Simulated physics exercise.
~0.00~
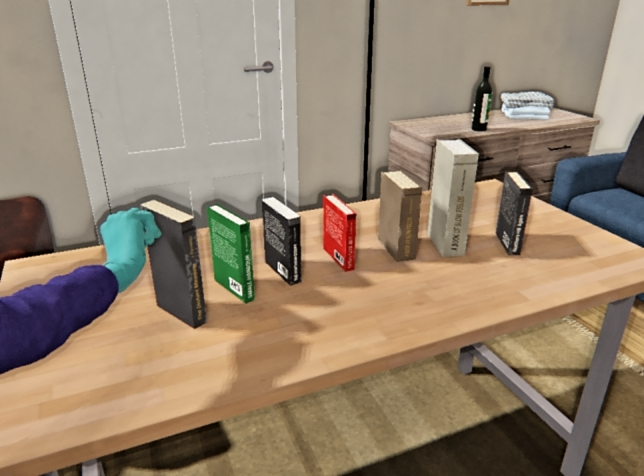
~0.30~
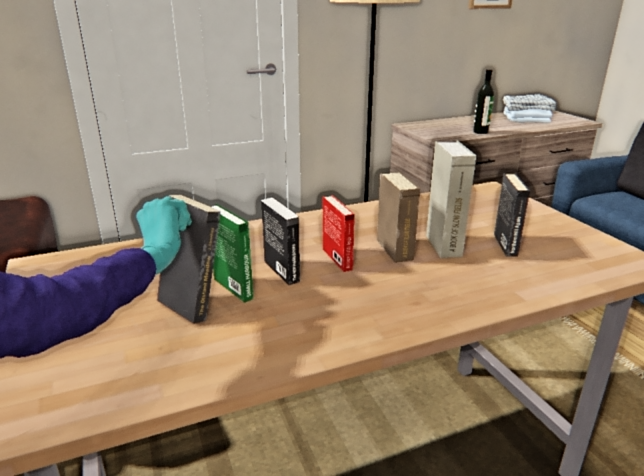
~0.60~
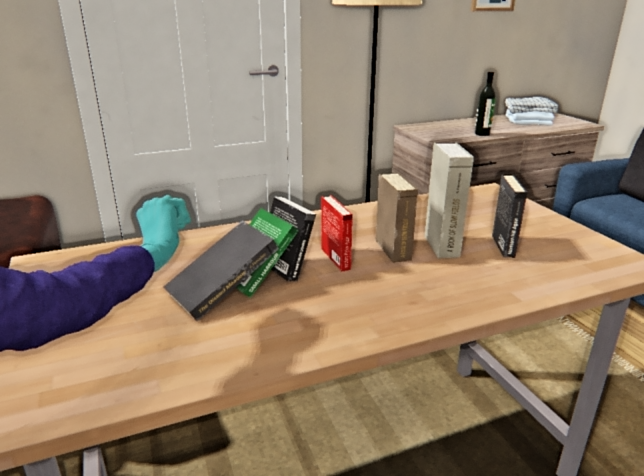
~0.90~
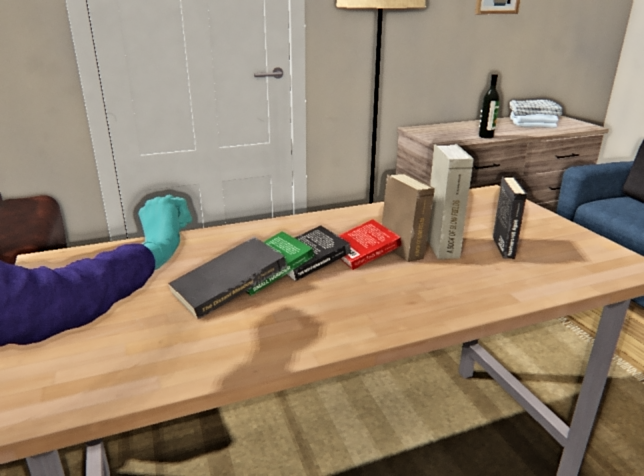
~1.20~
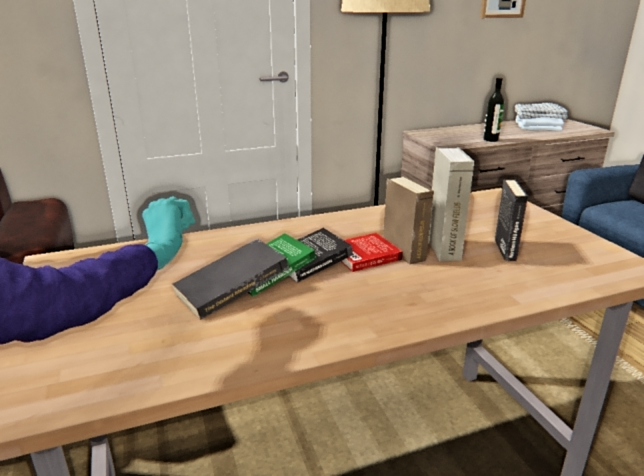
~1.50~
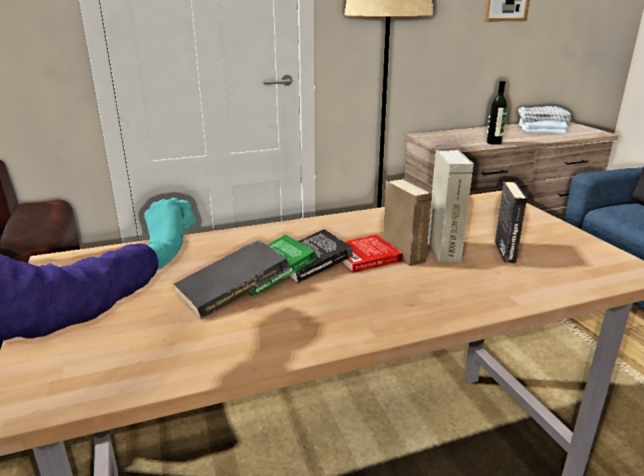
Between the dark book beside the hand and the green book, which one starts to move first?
The dark book beside the hand starts to move first. The green book is still upright while the dark one leans, and it tips only afterwards.
